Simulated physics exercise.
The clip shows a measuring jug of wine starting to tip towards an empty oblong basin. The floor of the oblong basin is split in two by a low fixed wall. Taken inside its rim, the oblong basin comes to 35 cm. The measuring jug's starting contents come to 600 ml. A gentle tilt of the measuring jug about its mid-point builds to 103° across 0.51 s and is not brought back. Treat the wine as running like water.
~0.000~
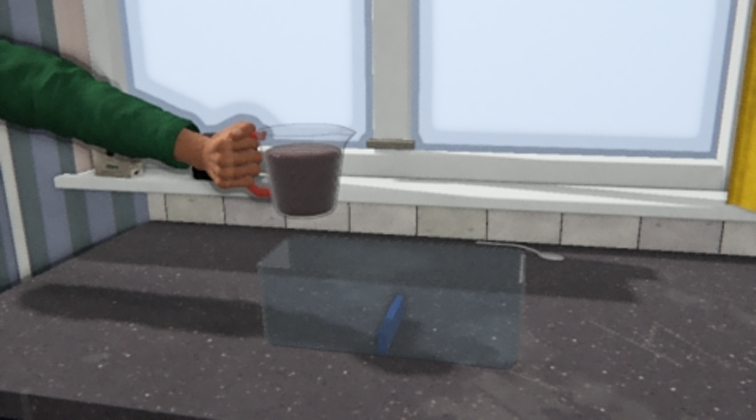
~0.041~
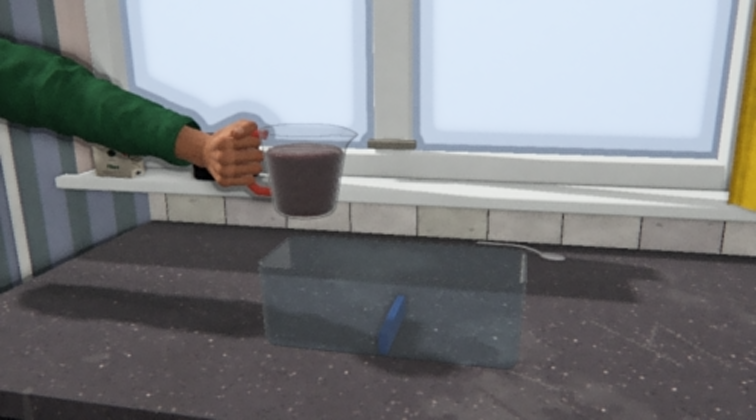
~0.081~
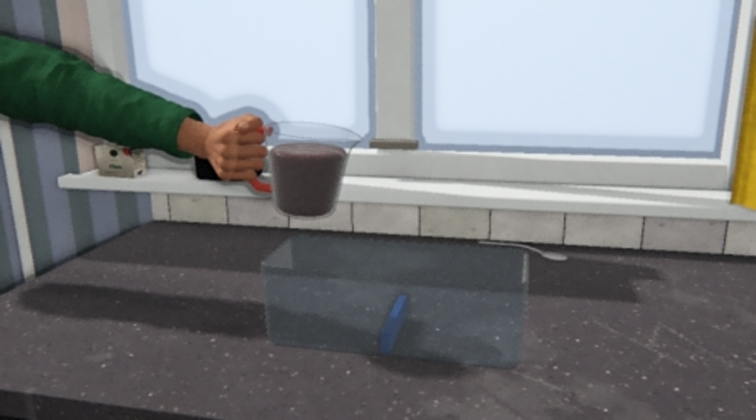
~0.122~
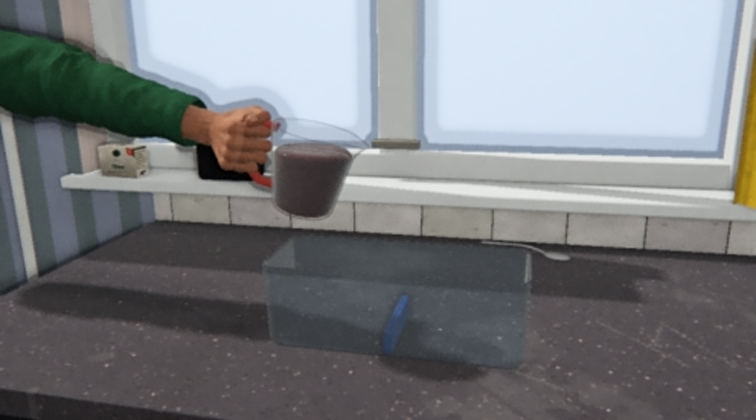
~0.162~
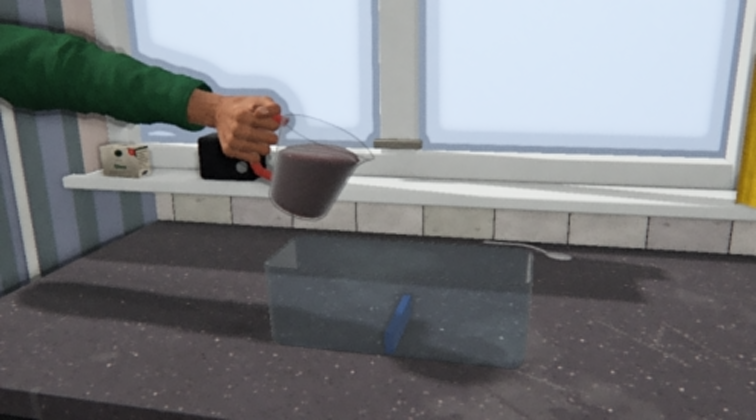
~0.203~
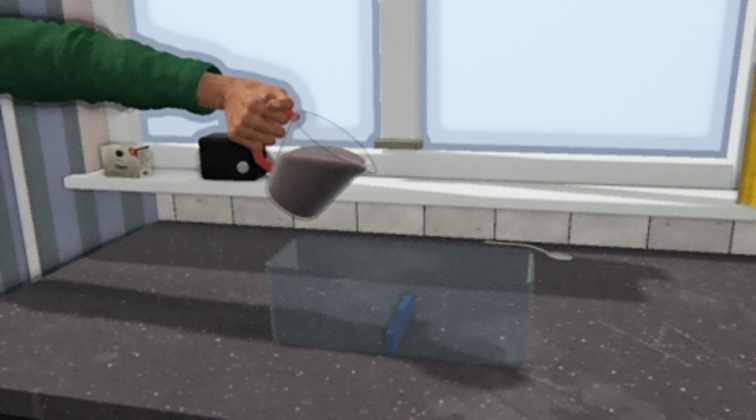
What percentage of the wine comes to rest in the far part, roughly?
48 %.
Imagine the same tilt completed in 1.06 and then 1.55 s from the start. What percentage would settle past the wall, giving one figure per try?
The first try gives around 65 percent, the second around 70 percent.
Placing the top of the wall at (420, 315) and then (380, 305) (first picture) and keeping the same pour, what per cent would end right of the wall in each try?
Try 1: 10 %; try 2: 65 %.
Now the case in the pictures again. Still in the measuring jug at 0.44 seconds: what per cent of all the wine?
About 48 per cent.
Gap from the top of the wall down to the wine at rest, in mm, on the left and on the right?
Left 16 mm, right 18 mm.
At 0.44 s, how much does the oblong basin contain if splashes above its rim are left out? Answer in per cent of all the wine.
28 %, give or take.
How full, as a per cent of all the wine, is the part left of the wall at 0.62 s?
Around 42 in a hundred.
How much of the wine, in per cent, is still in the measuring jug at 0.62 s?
Around 9 in a hundred.
Then, 0.44 s in, the tilt is 99° and 47 per cent is still to pour, 10 is left of the wall and 18 right of it.
Then, 0.62 s in, the tilt is 103° and 9 per cent is still to pour, 42 is left of the wall and 39 right of it.
Then, 0.81 s in, the tilt is 103° and 1 per cent is still to pour, 50 is left of the wall and 47 right of it.
Then, 1.01 s in, the tilt is 103° and 0 per cent is still to pour, 51 is left of the wall and 47 right of it.
Finally, 51 per cent lies left of the wall, 48 right of it and 1 outside.
